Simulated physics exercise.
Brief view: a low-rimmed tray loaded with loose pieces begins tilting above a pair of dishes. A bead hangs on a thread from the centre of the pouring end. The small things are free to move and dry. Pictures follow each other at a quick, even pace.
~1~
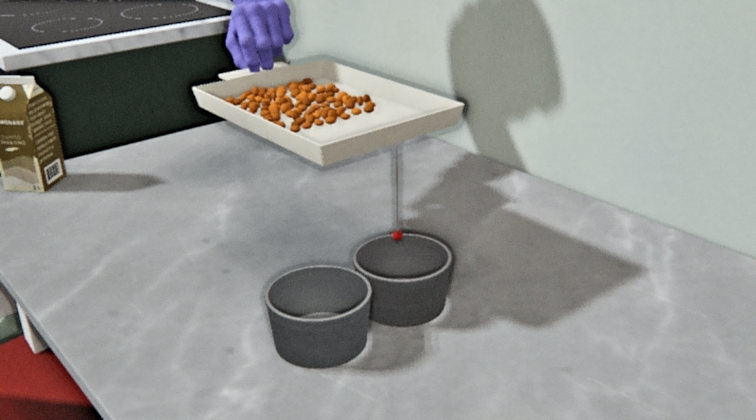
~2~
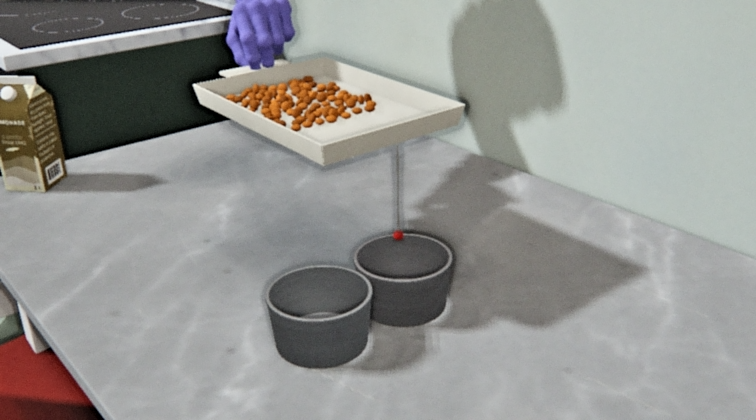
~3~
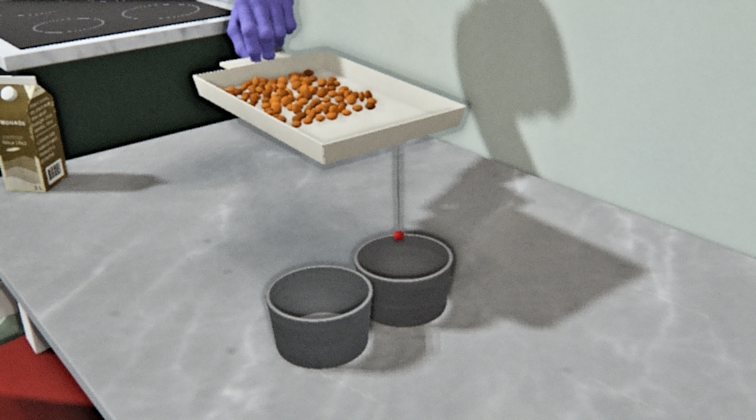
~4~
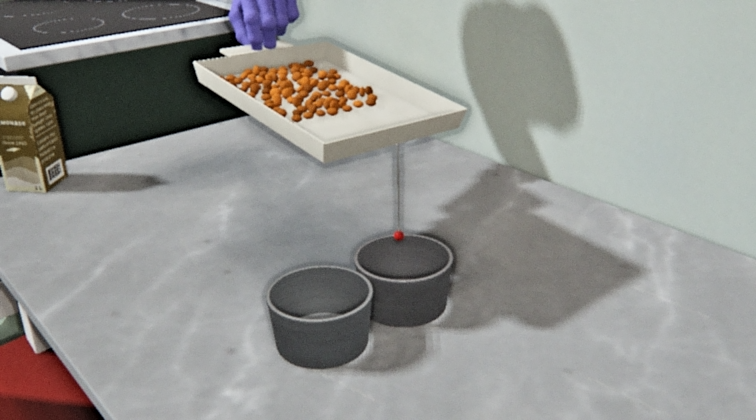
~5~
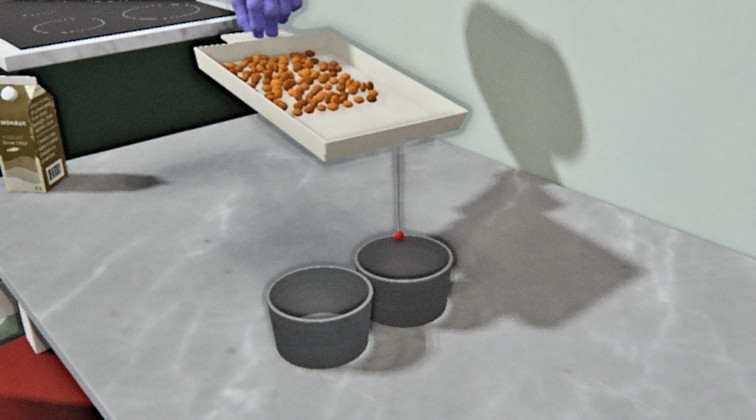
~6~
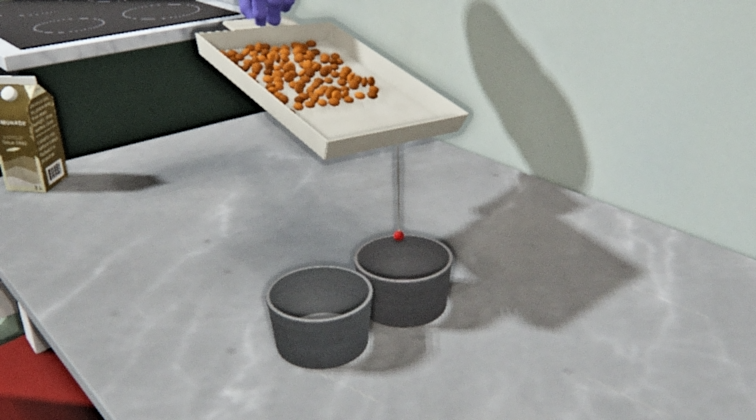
In this clip, a purple-gloved hand gradually tilts a pale, low-rimmed tray of small orange-brown pieces above two dark dishes on a gray counter, raising its far end slightly while a red bead hangs beneath the near edge.
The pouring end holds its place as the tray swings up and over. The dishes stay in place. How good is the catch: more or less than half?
Looks like most of the load ends up spilled, you see.
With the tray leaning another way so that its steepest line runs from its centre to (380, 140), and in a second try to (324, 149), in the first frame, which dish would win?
Well, the one to the right comes out on top first, then the one to the left.
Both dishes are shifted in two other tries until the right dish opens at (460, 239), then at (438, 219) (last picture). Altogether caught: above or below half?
For the two tries in order: Exceeding half, not as much as half.
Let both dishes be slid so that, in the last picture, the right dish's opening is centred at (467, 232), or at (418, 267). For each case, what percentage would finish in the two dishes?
About 80 per cent, then about 20 per cent.
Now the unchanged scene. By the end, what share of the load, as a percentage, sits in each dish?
So the left dish keeps 0 per cent, and the right one keeps 20 per cent.
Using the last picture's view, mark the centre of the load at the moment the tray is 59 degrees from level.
(432, 122).
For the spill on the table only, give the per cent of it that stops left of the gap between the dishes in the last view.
I make it about 0 percent or so.
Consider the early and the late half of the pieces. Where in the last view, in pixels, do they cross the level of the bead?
At (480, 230) for the first part, then at (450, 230) for the others.
Shortly afterwards, tray tipped steeply; the bulk on the tray; only a few outside both; a little in the air.
Next, tray tipped right over; near half on the tray; only a few in the right dish; near a third outside both; only a few in the air.
Some moments later, tray tipped past a quarter turn; near a quarter in the right dish; the bulk outside both.
In the end, tray tipped past a quarter turn; none at all in the left dish; near a quarter in the right dish; the bulk outside both.
